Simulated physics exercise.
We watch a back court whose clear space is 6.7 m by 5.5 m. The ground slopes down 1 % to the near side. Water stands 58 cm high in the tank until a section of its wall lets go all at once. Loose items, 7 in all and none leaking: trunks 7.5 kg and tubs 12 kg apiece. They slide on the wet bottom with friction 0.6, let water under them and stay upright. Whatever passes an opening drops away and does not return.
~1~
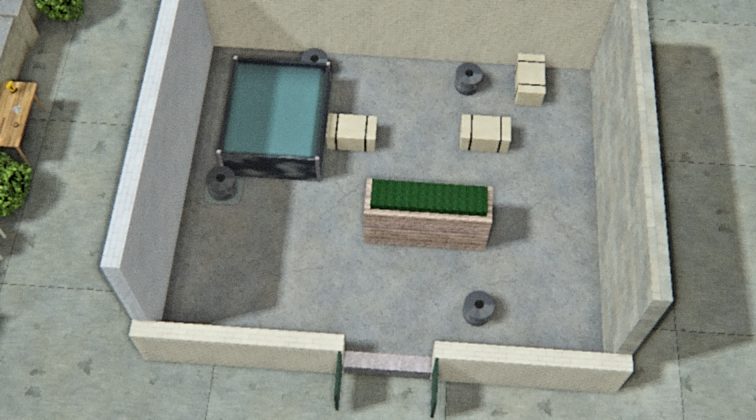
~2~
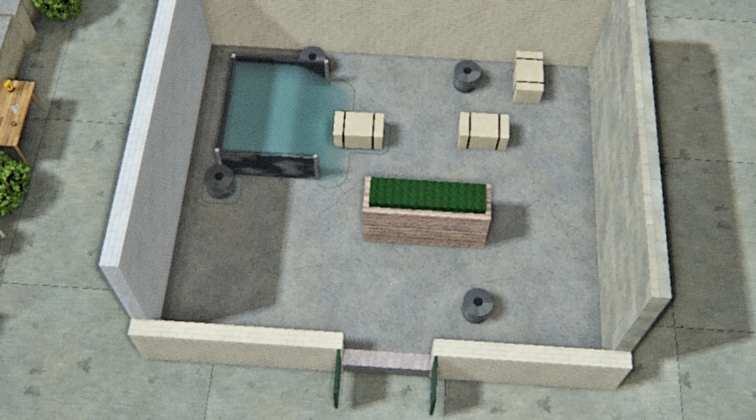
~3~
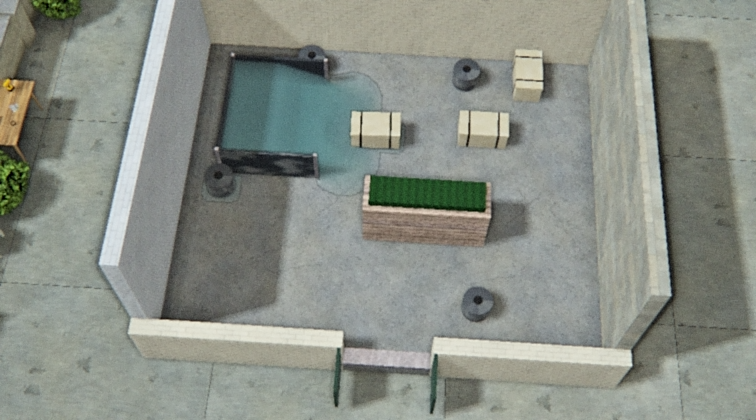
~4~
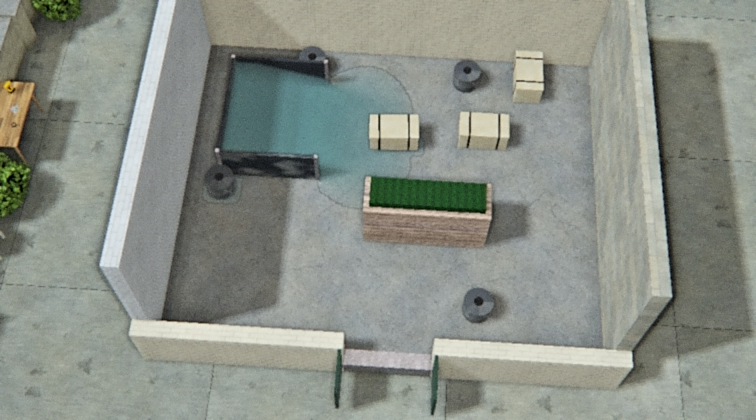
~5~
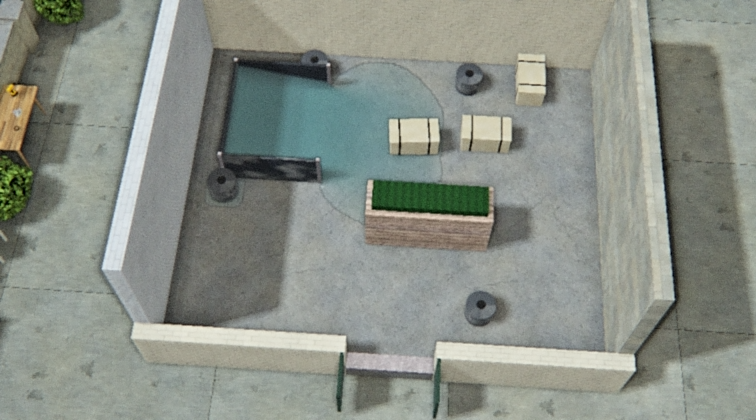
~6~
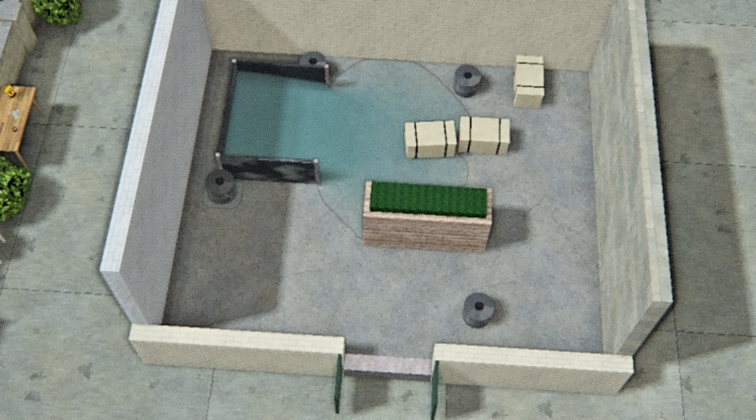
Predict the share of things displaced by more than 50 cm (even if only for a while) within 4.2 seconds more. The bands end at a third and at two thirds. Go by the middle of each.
It is one to two thirds.
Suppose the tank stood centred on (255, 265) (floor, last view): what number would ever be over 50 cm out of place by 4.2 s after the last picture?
Then 2.
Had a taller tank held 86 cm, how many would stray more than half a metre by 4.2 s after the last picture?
In that case 5 of them.
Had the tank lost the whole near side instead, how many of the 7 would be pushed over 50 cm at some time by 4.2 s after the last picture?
In that case 2 of them.
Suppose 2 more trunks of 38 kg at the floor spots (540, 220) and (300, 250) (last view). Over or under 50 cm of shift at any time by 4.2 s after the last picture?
In that order: Over, under.
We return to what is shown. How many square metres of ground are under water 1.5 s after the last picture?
Some 19 m2.
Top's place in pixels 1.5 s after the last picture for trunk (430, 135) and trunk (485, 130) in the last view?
Near (547, 170) and (587, 139).
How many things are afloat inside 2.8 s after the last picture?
I count 4.
Then, 0.4 s after the last picture 1 of 7 are over 50 cm from their spots; 1 afloat.
Then, 1.5 s after the last picture 4 of 7 are over 50 cm from their spots; 4 afloat.
Then, 2.8 s after the last picture 4 of 7 are over 50 cm from their spots; 4 afloat.
Then, 4.2 s after the last picture 4 of 7 are over 50 cm from their spots, and 4 have been at some point; 4 afloat.
